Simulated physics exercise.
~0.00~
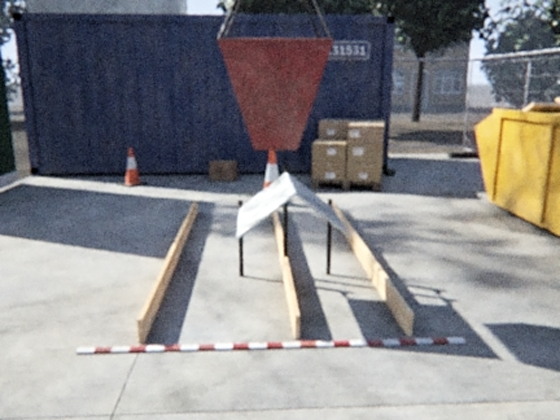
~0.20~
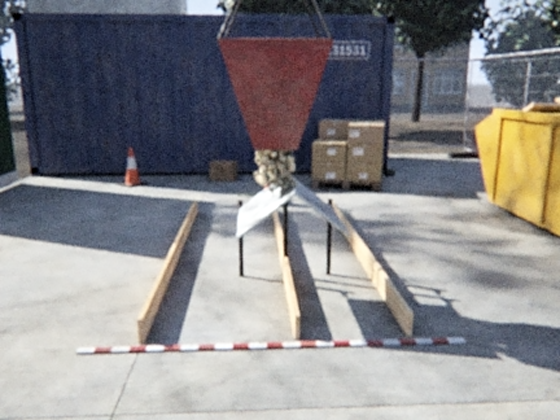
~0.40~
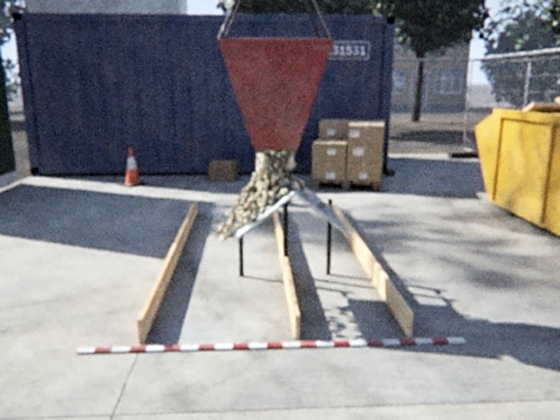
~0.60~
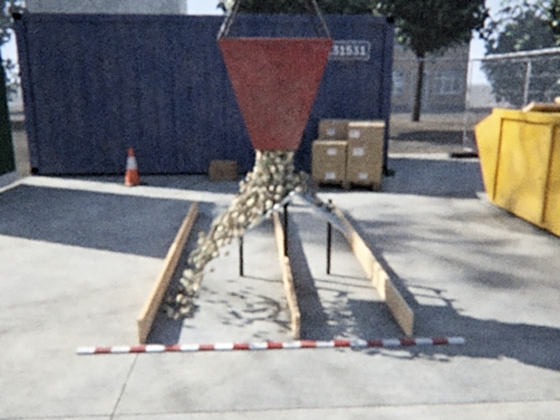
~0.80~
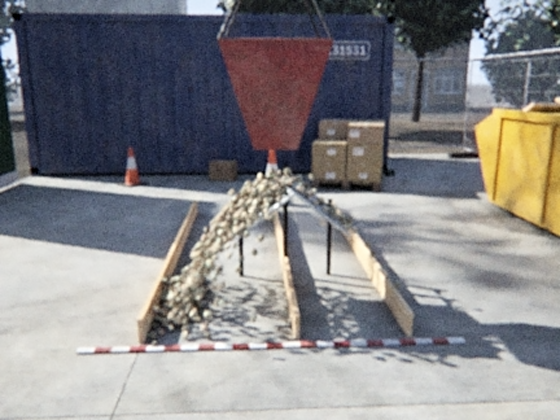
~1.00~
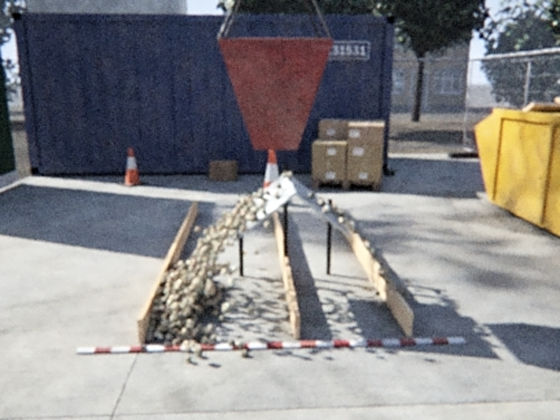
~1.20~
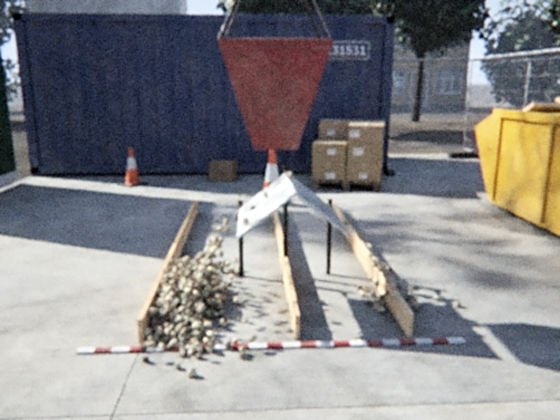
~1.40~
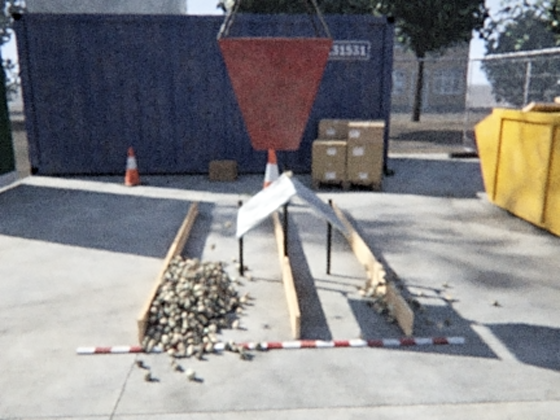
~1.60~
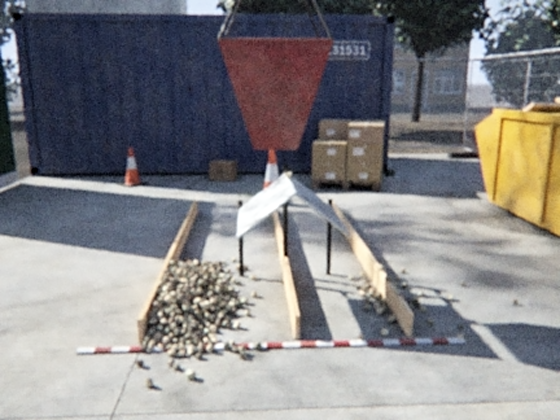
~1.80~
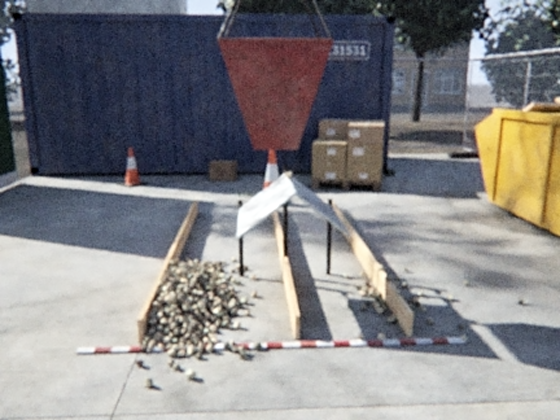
A red hopper drops stones onto sloping steel, and most slide into the left bay.
